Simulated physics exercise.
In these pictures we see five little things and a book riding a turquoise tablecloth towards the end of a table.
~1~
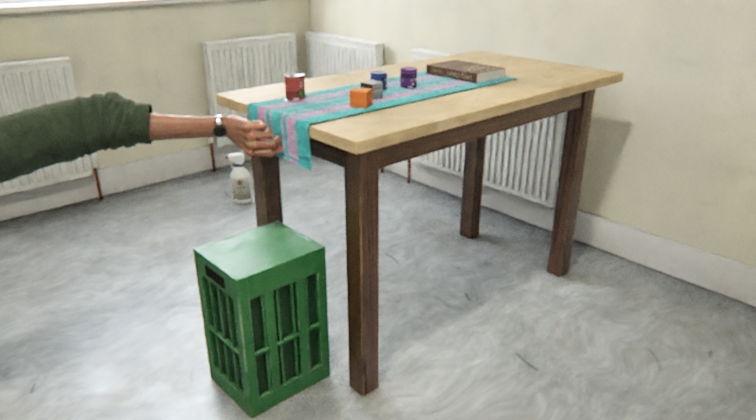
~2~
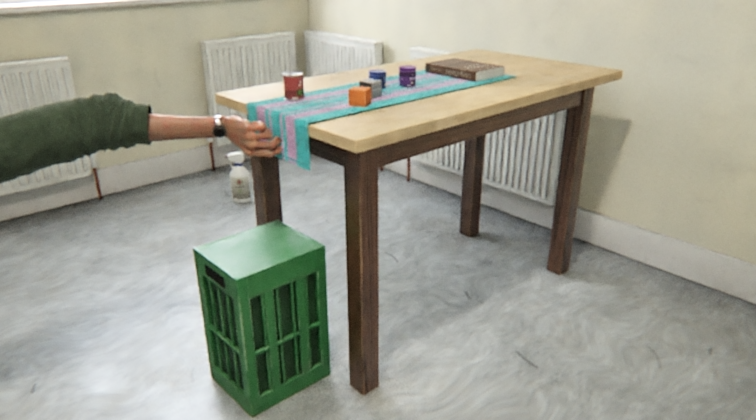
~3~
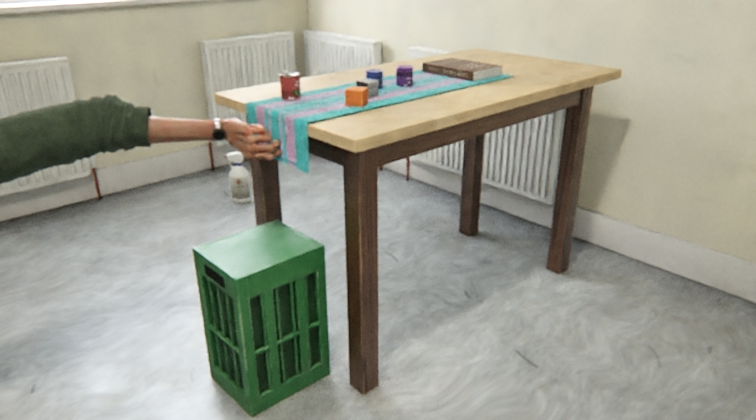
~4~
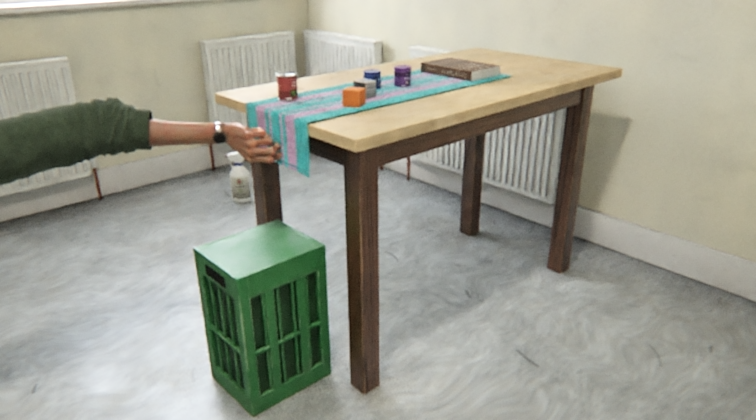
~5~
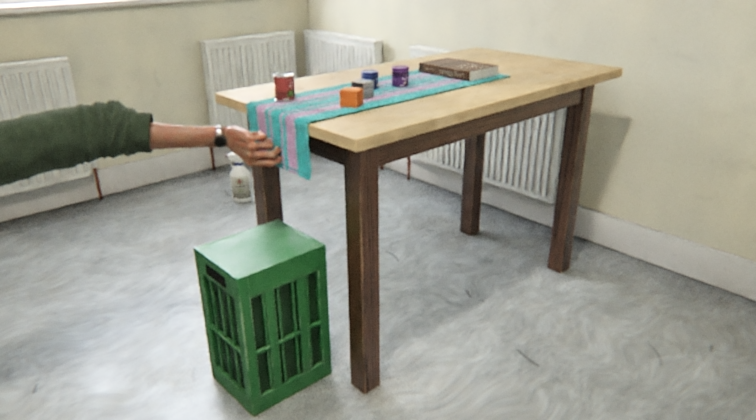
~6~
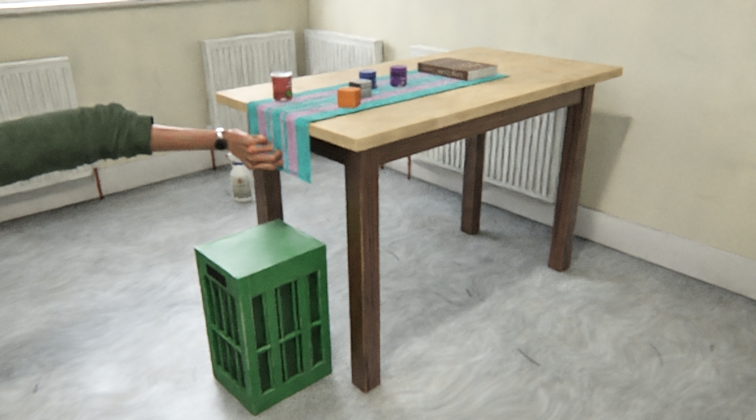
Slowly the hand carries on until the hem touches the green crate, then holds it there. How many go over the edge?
Okay, the things that come down total two by my count.
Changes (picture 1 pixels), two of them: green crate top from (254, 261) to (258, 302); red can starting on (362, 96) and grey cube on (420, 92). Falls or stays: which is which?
The red can ends up off the top and the grey cube ends up still on top.
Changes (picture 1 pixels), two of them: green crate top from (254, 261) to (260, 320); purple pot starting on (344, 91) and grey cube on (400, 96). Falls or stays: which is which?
Here's what happens: The purple pot leaves its perch, the grey cube leaves its perch.
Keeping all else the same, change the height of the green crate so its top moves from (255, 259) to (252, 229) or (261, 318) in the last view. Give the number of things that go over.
The count: 1 and 4.
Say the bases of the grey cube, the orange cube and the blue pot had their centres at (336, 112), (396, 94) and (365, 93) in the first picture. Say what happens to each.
The grey cube will end up off, the orange cube will stay where it is, the blue pot will stay where it is.
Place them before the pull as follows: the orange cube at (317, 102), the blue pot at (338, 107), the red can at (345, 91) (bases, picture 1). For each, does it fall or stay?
Short version: Orange cube drops, blue pot drops, red can stays.
Early on, hem near (282, 209); red can gone.
Midway, hem on the crate; red can and orange cube gone.
Finally, hem on the crate; red can and orange cube gone. The answer is two.
